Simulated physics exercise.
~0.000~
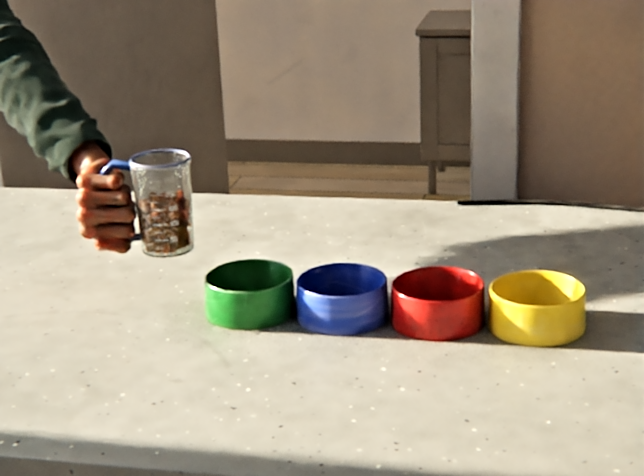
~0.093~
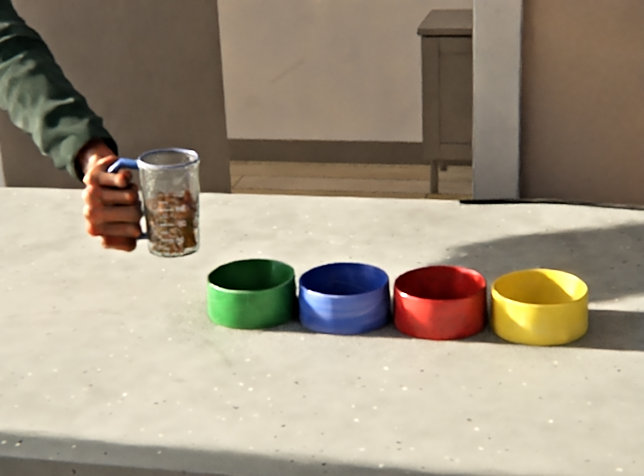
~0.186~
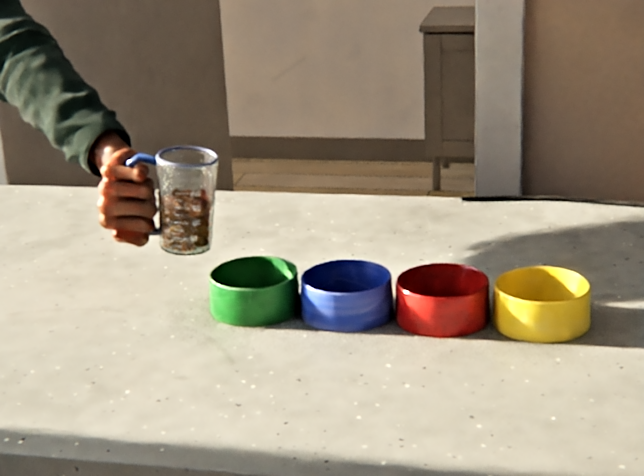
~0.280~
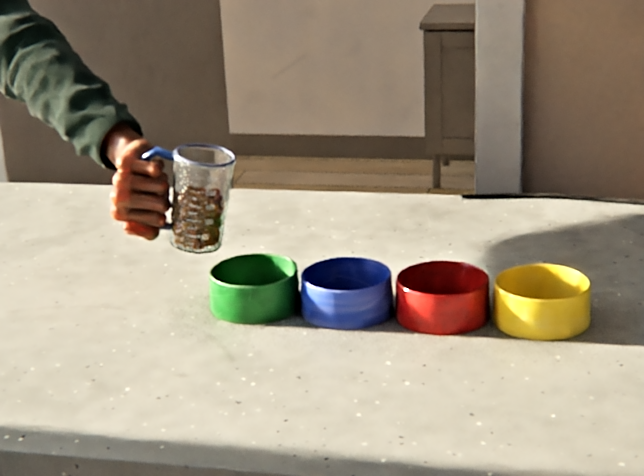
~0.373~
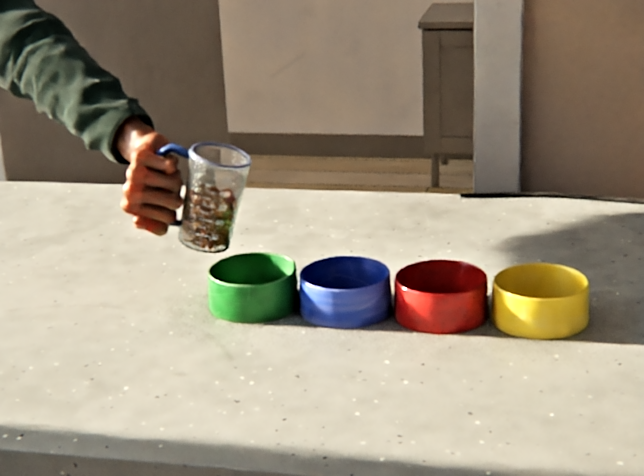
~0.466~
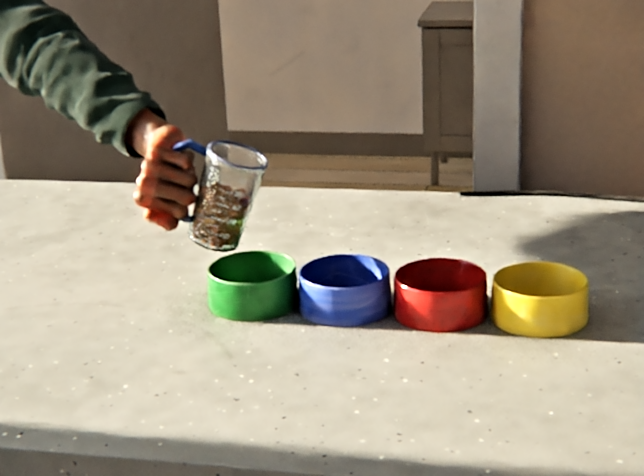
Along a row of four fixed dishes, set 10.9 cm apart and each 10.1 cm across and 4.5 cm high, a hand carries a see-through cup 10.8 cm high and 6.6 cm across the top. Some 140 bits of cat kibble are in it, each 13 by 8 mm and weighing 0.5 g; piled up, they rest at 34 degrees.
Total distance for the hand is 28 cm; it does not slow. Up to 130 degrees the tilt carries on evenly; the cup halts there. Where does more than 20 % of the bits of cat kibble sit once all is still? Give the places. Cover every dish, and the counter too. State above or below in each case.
In each case: Red above, blue below, green below, yellow below, counter below.
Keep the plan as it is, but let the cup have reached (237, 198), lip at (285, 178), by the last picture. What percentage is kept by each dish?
Red: 100 / blue: 0 / green: 0 / yellow: 0.
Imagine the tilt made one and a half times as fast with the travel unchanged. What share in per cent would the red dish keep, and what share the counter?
Result - red: 100; counter: 0.
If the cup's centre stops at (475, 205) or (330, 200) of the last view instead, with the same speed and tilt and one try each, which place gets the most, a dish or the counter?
On the first run most goes to yellow, and on the second to blue.
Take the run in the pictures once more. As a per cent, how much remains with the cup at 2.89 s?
About 0 percent of the load.
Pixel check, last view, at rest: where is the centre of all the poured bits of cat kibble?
Look around (450, 297) in the last picture.
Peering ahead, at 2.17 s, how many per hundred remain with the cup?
It comes to about 95 percent.
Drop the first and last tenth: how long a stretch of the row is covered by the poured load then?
5 cm.
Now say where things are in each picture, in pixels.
Cup at (164, 204), tilt 0 degrees, lip at (188, 160), moved 0.0 cm; middle of the pieces at (163, 216); green dish at (249, 275); blue dish at (342, 280); red dish at (438, 284); yellow dish at (537, 289), in the first frame.
Cup at (171, 204), tilt 2 degrees, lip at (196, 160), moved 0.6 cm; middle of the pieces at (170, 216), in the second frame.
Cup at (187, 202), tilt 6 degrees, lip at (216, 160), moved 2.2 cm; middle of the pieces at (184, 213), in the third frame.
Cup at (200, 199), tilt 11 degrees, lip at (233, 161), moved 3.8 cm; middle of the pieces at (196, 211), in the fourth frame.
Cup at (212, 199), tilt 16 degrees, lip at (249, 163), moved 5.4 cm; middle of the pieces at (207, 210), in the fifth frame.
Cup at (226, 197), tilt 20 degrees, lip at (265, 165), moved 7.0 cm; middle of the pieces at (220, 208); green dish at (252, 267); blue dish at (344, 271); red dish at (440, 275); yellow dish at (540, 280). The cup turns about 50 degrees a second and travels 17 cm a second, in the sixth frame.
Then, at 1.49 s, tilt 71 degrees; cup holds 100 %.
After 2.17 s, tilt 105 degrees; cup holds 95 %, red 5 %.
After 2.89 s, tilt 130 degrees; cup holds 0 %, red 100 %.
By 3.3 s all is still; red 100 %, blue 0 %, green 0 %, yellow 0 %, counter 0 %.
